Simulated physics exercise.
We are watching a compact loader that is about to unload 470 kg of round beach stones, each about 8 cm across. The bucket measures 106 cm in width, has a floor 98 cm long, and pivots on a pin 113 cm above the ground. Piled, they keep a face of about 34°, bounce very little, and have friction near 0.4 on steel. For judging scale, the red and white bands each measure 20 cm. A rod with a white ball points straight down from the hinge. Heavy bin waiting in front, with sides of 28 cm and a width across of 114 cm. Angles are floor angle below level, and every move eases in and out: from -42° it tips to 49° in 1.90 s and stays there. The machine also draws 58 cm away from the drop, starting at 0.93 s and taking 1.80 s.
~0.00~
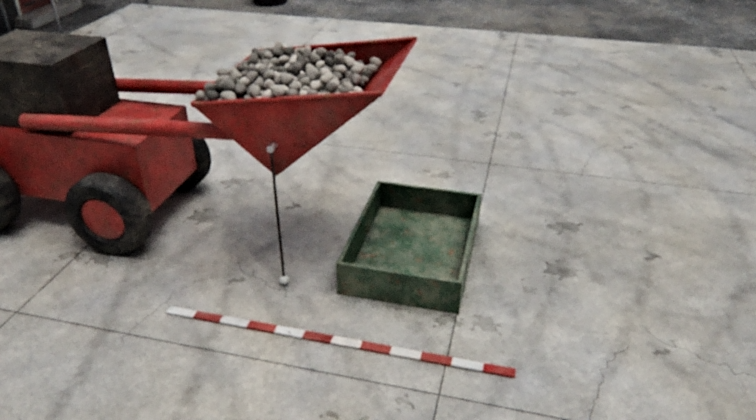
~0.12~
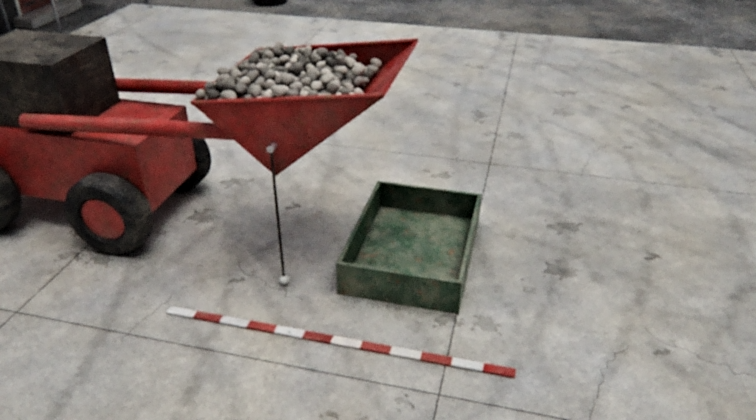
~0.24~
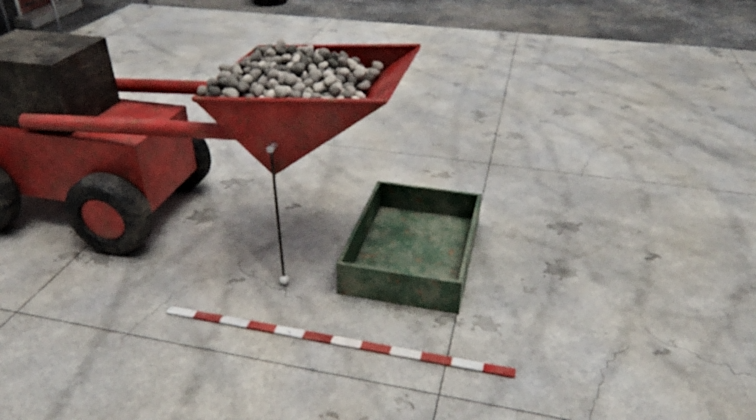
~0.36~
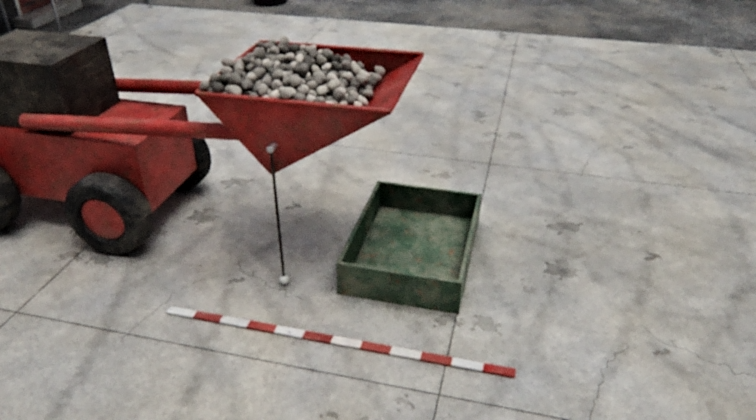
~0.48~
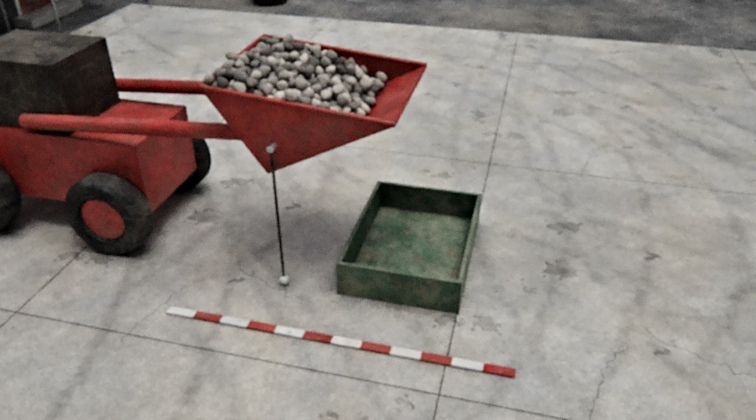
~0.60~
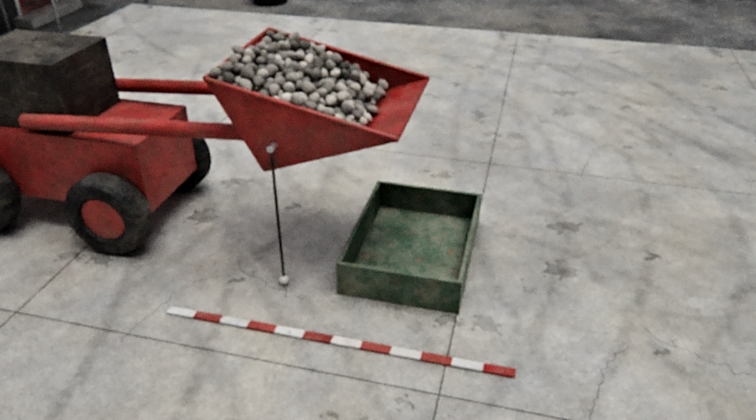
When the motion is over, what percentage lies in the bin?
Close to 65 percent.
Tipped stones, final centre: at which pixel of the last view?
Somewhere near pixel (387, 240).
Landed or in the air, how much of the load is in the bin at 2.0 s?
Some 65 per cent.
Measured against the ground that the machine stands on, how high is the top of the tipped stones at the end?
Some 34 cm above that level.
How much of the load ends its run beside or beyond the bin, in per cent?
About 5 per cent.
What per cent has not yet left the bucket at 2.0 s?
Held: Approx. 0 %.
After 1.4 s the floor is at 35°; 81 % in the bucket, 19 % in the bin; the foremost stones are at (417, 241).
After 2.0 s the floor is at 49°; 2 % in the bucket, 32 % short of the bin, 64 % in the bin, 2 % beside or beyond the bin; the foremost stones are at (460, 250).
After 3.2 s the floor is at 49°; 0 % in the bucket, 33 % short of the bin, 64 % in the bin, 3 % beside or beyond the bin; the foremost stones are at (465, 252).
After 5.8 s the floor is at 49°; 0 % in the bucket, 33 % short of the bin, 64 % in the bin, 3 % beside or beyond the bin; the foremost stones are at (465, 252).
